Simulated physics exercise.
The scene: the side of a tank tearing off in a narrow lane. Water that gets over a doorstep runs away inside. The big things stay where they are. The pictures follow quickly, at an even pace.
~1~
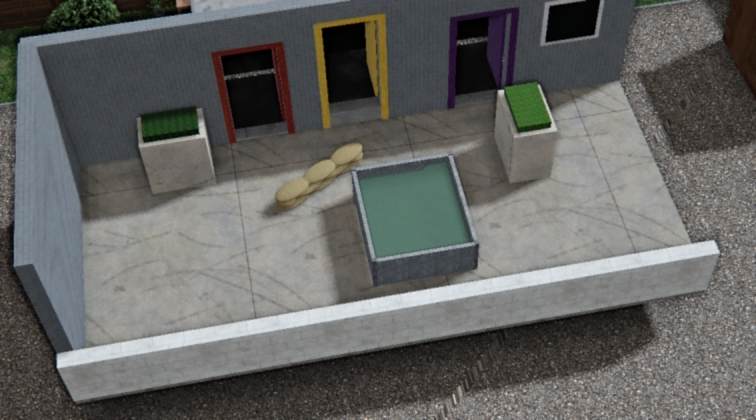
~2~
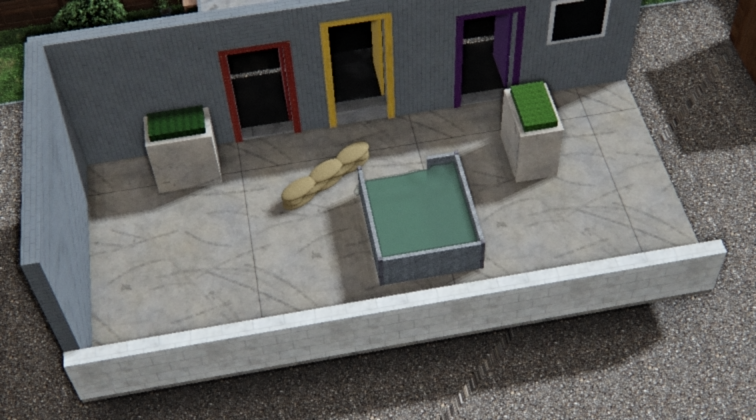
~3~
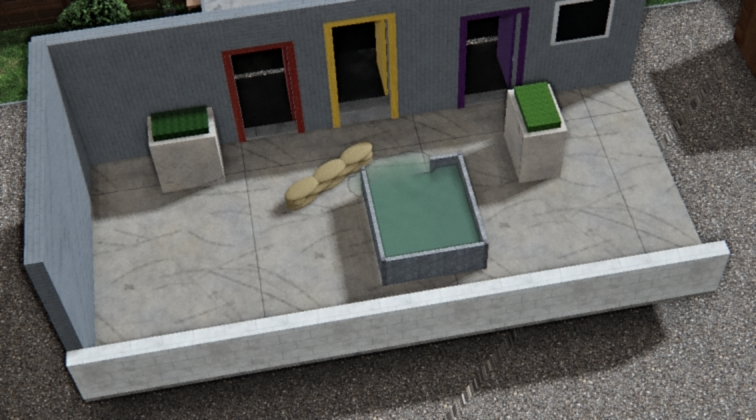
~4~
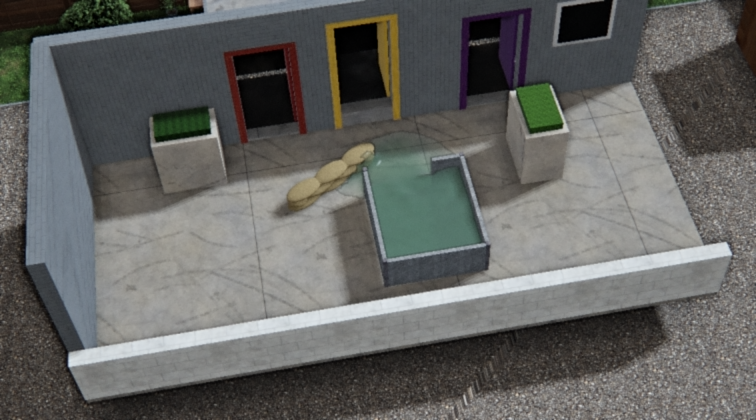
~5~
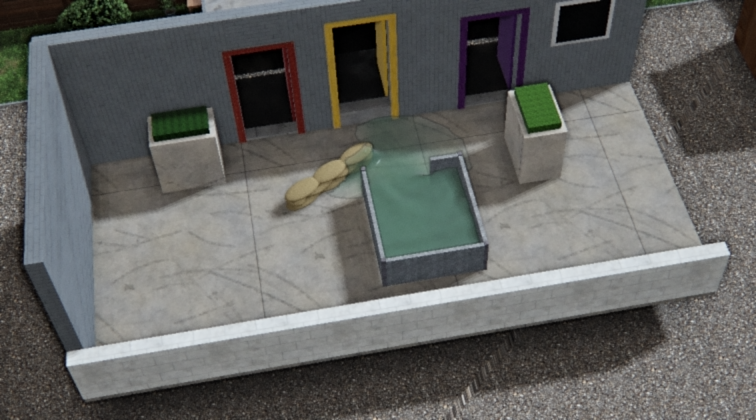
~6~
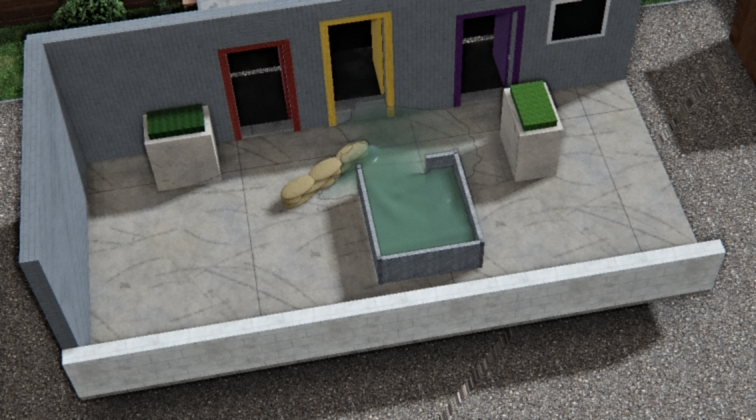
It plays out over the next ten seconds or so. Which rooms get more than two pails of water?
In the end: The red door stays under that; the purple door takes more than that; the yellow door stays under that.
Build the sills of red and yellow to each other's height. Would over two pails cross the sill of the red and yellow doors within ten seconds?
My reading: The red door is under; the yellow door passes that mark.
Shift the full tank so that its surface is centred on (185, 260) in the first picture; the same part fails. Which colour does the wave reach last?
I say the purple door.
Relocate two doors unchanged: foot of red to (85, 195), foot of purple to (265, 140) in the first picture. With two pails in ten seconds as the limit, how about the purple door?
Purple takes less.
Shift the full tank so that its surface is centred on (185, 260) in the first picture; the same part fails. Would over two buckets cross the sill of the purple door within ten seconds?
One by one: Purple is under.
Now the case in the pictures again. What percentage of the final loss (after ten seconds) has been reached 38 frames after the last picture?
Roughly 70 per cent.
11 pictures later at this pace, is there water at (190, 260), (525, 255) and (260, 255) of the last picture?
As listed: Clear, free of water, under water.
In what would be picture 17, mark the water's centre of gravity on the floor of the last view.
Near (405, 189).
A moment on, water covers 15 % of the floor; the red door wet at the sill, nothing in, the purple door wet at the sill, nothing in, the yellow door under two buckets in.
Next, water covers 30 % of the floor; the red door wet at the sill, nothing in, the purple door under two buckets in, the yellow door under two buckets in.
Then, water covers 50 % of the floor; the red door wet at the sill, nothing in, the purple door over two buckets in, the yellow door under two buckets in.
Later, water covers 65 % of the floor; the red door wet at the sill, nothing in, the purple door over two buckets in, the yellow door under two buckets in.
In the end, water covers 80 % of the floor; the red door wet at the sill, nothing in, the purple door over two buckets in, the yellow door under two buckets in.
